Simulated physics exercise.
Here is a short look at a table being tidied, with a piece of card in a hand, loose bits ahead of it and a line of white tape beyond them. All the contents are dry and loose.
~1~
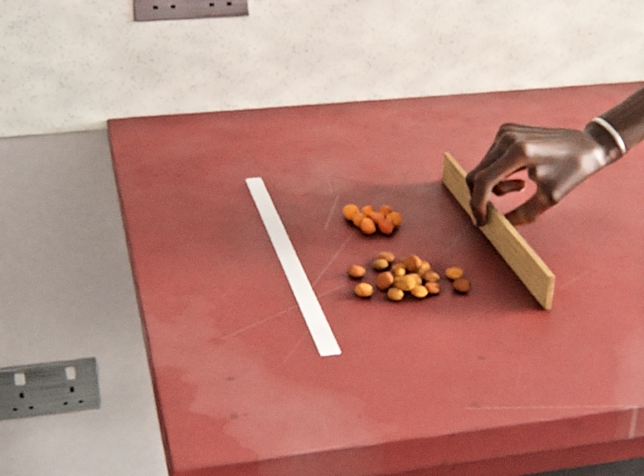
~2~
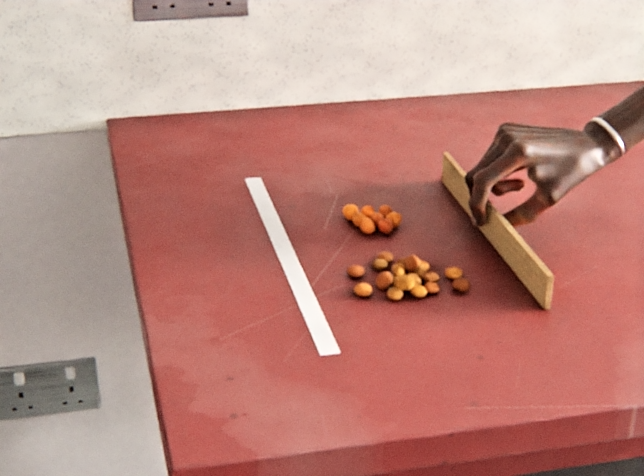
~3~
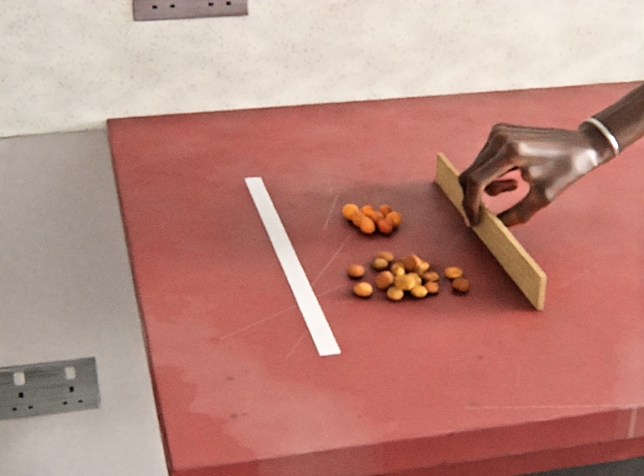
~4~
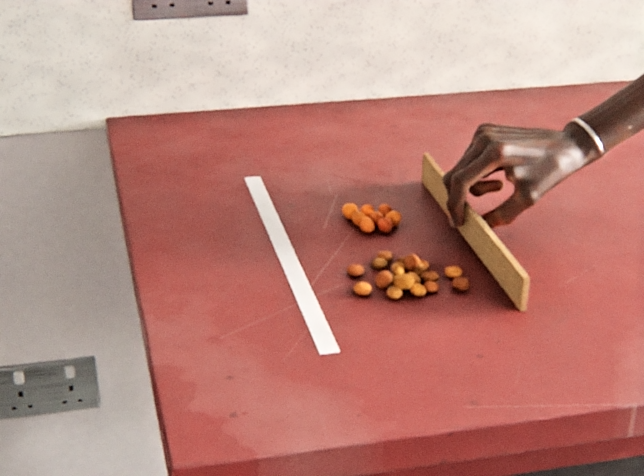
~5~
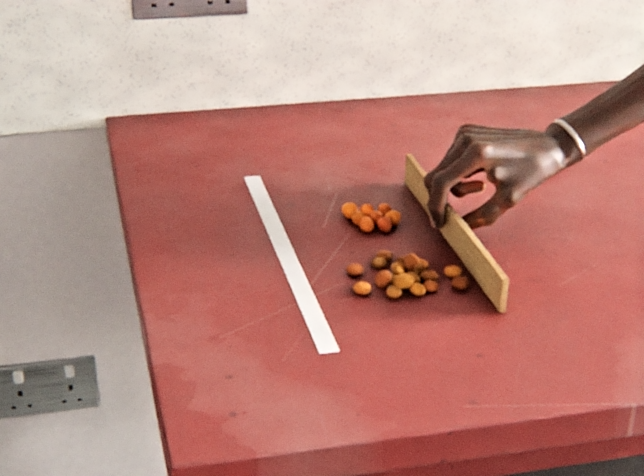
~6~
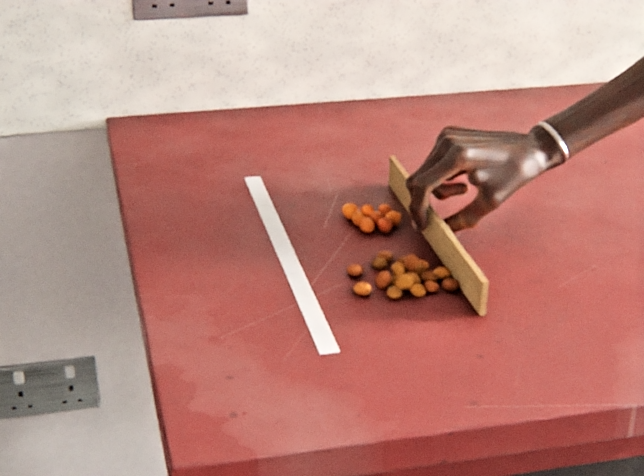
On a red tabletop beside a grey surface, a hand holds a flat, tan strip upright and still, to the right of two small batches of orange and brown bits and a white tape line. The hand then slides the strip left, reaching the nearer batch and bunching its closest pieces slightly.
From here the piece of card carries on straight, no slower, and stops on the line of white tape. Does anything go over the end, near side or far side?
Once it's all done, the nearer batch holds its place up top, while the farther batch holds its place up top.
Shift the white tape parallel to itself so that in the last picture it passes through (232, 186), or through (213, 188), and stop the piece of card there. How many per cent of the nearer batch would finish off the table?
Roughly 0% and 0%.
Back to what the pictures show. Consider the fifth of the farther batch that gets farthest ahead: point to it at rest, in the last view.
About (241, 229).
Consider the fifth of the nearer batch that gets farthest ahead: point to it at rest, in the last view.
Its centre ends up somewhere around (240, 294) in the last picture.
Then, 0.39 s on from there, piece of card still moving, near (352, 219); nearer batch all on the table, its front near (310, 275); farther batch all on the table, its front near (307, 218).
Then, 0.79 s on from there, piece of card stopped at the white tape; nearer batch all on the table, its front near (229, 283); farther batch all on the table, its front near (242, 229).
In the end, piece of card stopped at the white tape; nearer batch all on the table, its front near (229, 283); farther batch all on the table, its front near (240, 229).
